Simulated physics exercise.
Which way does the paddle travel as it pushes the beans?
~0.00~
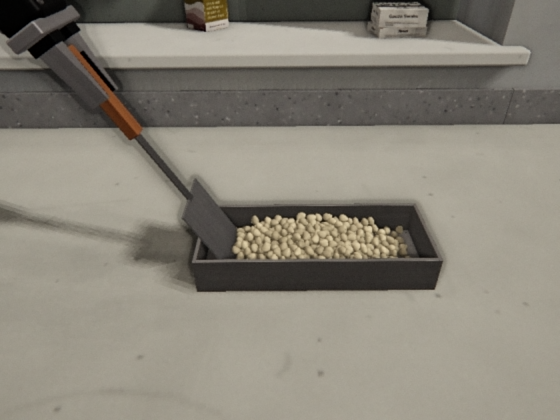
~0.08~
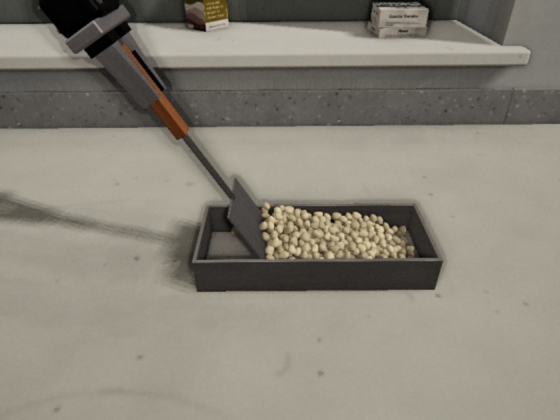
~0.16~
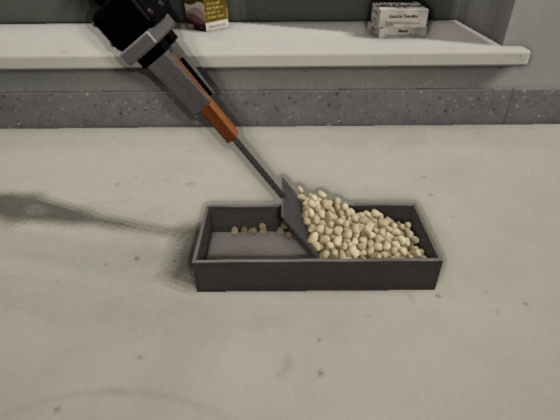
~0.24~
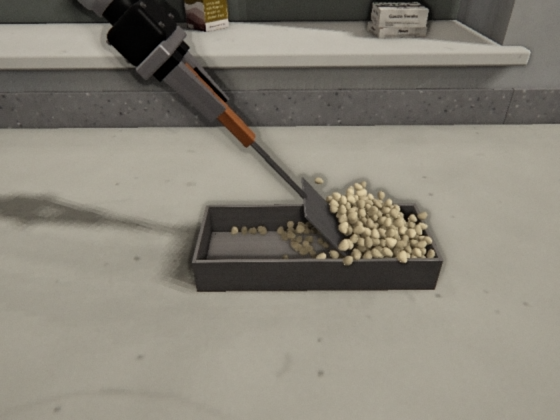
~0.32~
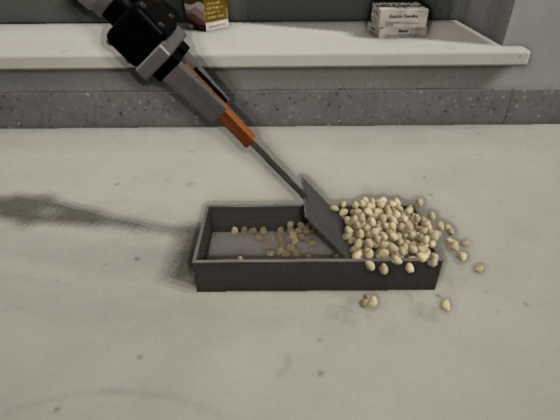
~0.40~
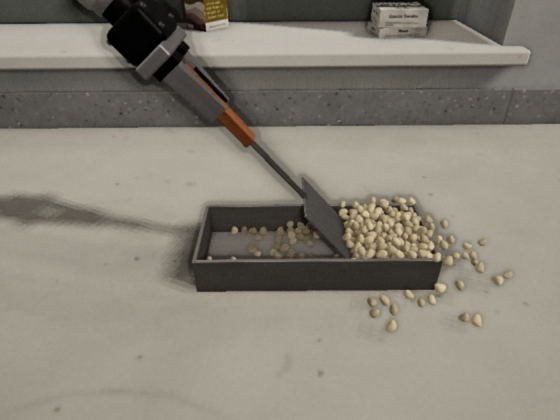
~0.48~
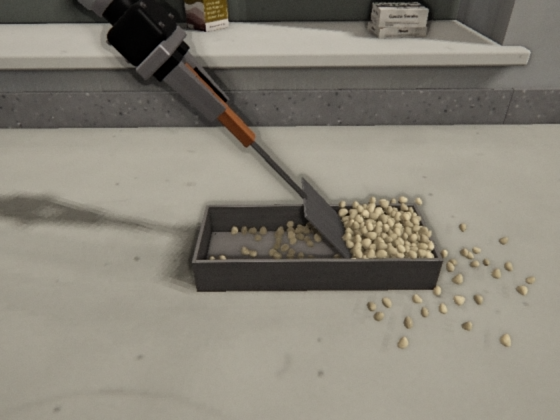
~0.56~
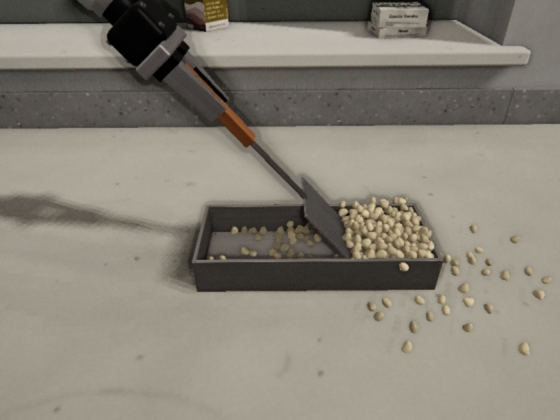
The paddle travels to the right, pushing the beans toward the right end of the tin before it stops.
On a pale, flat surface below a white ledge holding two small boxes, seen from the front and slightly above, a dark rectangular tin holds a bed of cream-coloured dried beans. A black and grey robot arm with an orange section holds a grey paddle at the tin's left end. The paddle sweeps right, pushing the beans into a steep heap and leaving a few behind. It tilts flatter and stops past the middle as beans spill over the right end and front. They scatter across the surface, while most stay piled in the tin's right side.
